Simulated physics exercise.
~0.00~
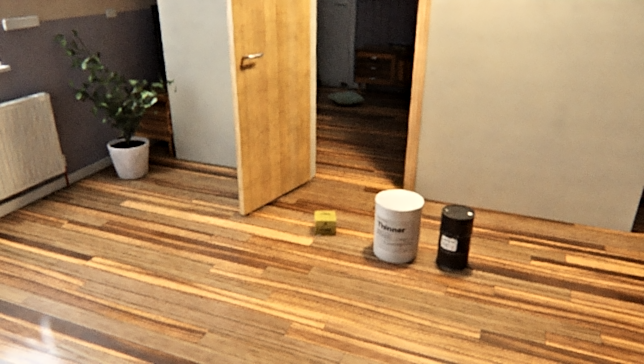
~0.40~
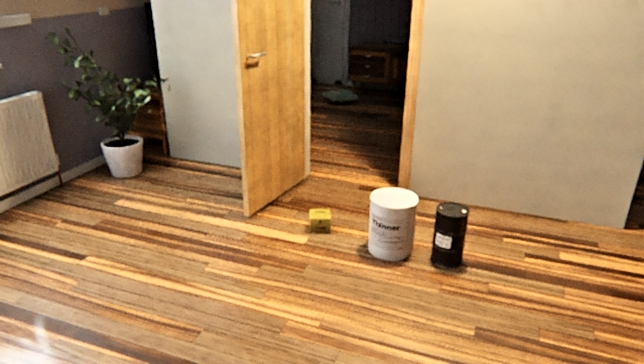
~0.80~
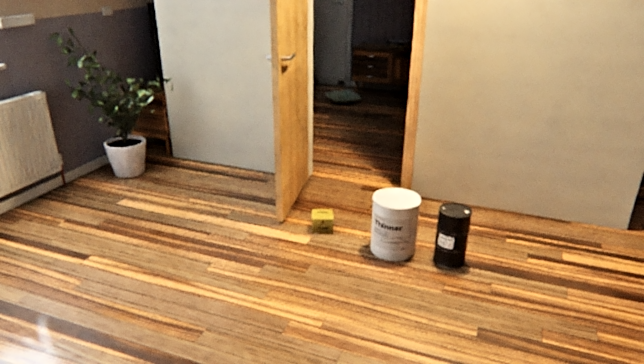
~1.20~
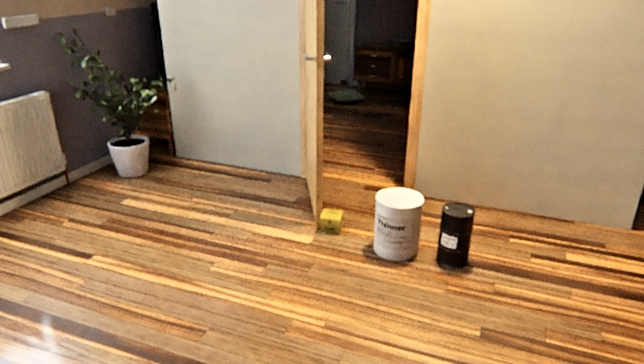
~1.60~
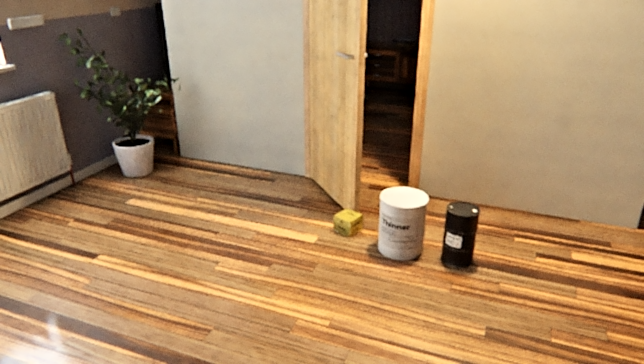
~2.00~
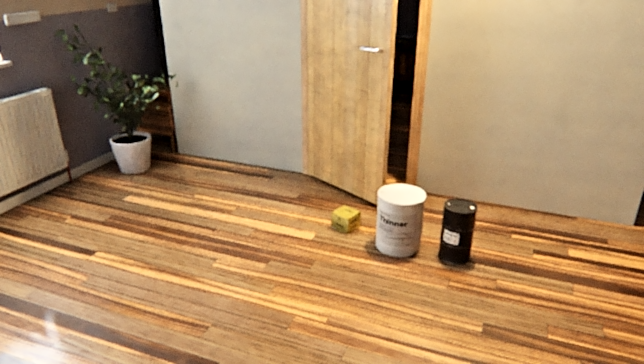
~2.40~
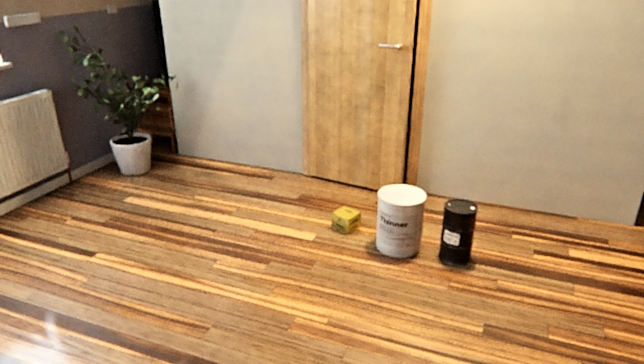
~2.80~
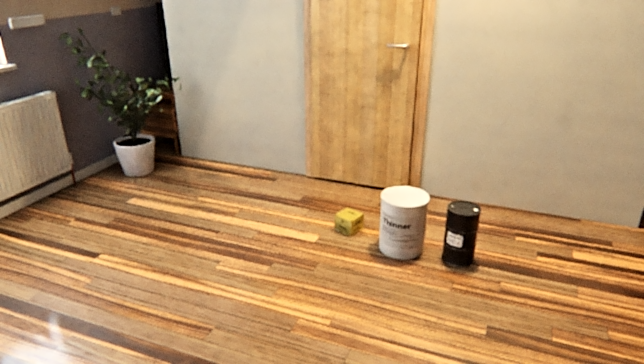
Wooden door swinging fully shut, nudging a small yellow box right towards a white pail and black canister on striped floorboards.
